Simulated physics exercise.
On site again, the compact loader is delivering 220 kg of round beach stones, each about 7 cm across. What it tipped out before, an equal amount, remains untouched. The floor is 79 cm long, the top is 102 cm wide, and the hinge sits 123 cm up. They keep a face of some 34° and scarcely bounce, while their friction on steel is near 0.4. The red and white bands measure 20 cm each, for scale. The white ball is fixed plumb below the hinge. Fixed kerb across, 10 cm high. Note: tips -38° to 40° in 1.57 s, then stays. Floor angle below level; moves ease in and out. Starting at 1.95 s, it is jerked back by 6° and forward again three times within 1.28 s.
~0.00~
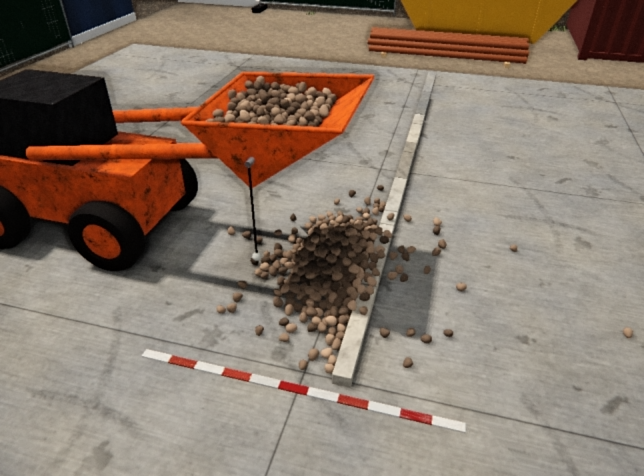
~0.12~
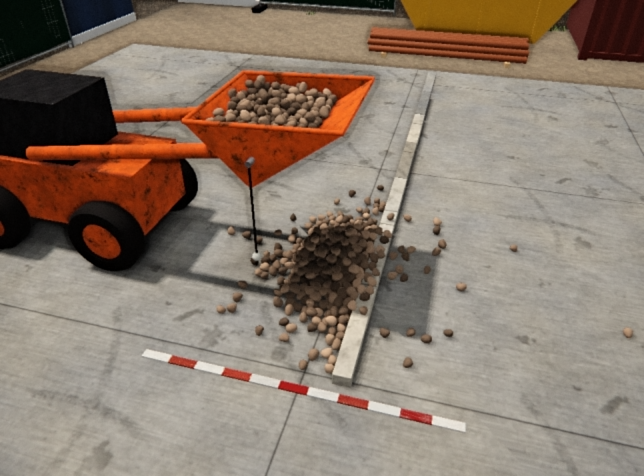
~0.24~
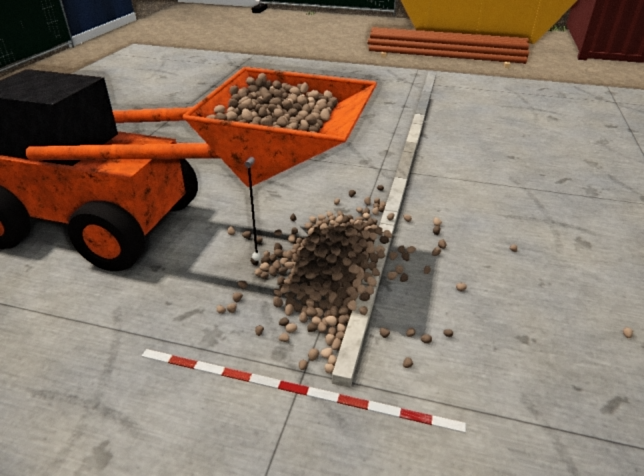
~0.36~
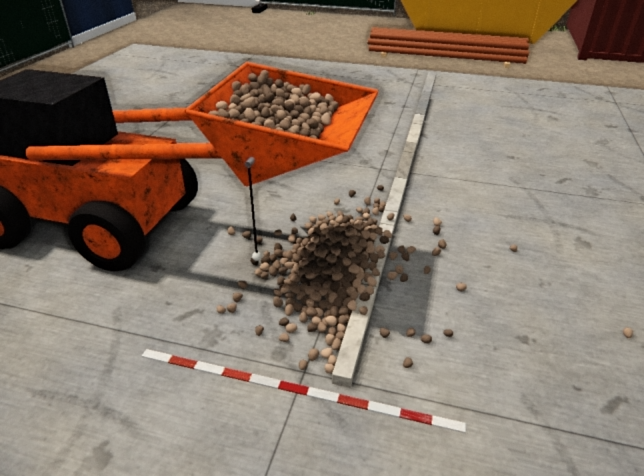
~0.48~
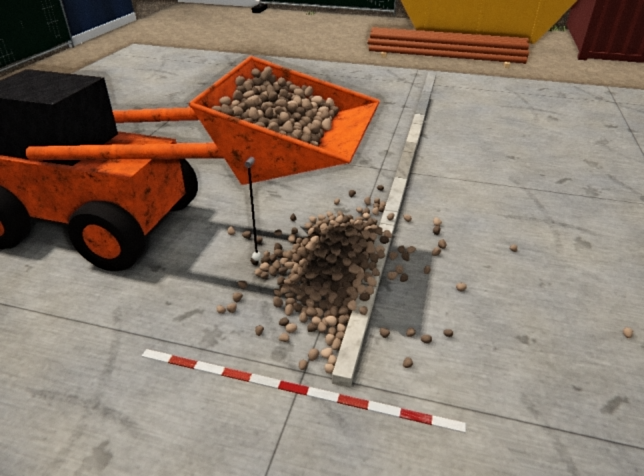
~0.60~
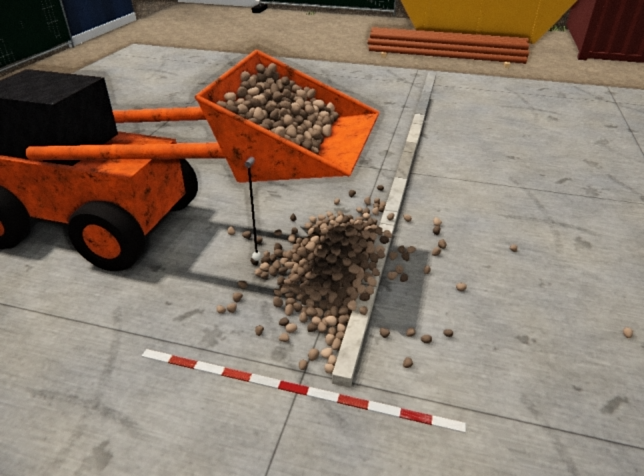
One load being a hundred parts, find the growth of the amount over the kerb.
A growth of about 75 parts in a hundred.
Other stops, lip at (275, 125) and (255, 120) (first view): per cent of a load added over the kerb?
10 % and 0 %.
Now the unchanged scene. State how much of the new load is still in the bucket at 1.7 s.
About 30 per cent is held.
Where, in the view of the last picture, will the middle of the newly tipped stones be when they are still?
I'd say close to (410, 277).
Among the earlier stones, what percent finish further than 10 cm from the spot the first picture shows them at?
About 5 %.
After 1.2 s the floor is at 28°; in per cent of one load, 99 in the bucket, 96 on this side of the kerb, 5 over the kerb; the foremost stones are at (472, 279).
After 1.7 s the floor is at 40°; in per cent of one load, 28 in the bucket, 151 on this side of the kerb, 21 over the kerb; the foremost stones are at (472, 285).
After 3.7 s the floor is at 40°; in per cent of one load, 0 in the bucket, 120 on this side of the kerb, 80 over the kerb; the foremost stones are at (571, 328).
After 6.2 s the floor is at 40°; in per cent of one load, 0 in the bucket, 120 on this side of the kerb, 80 over the kerb; the foremost stones are at (571, 328). Net gain over the kerb, 75.
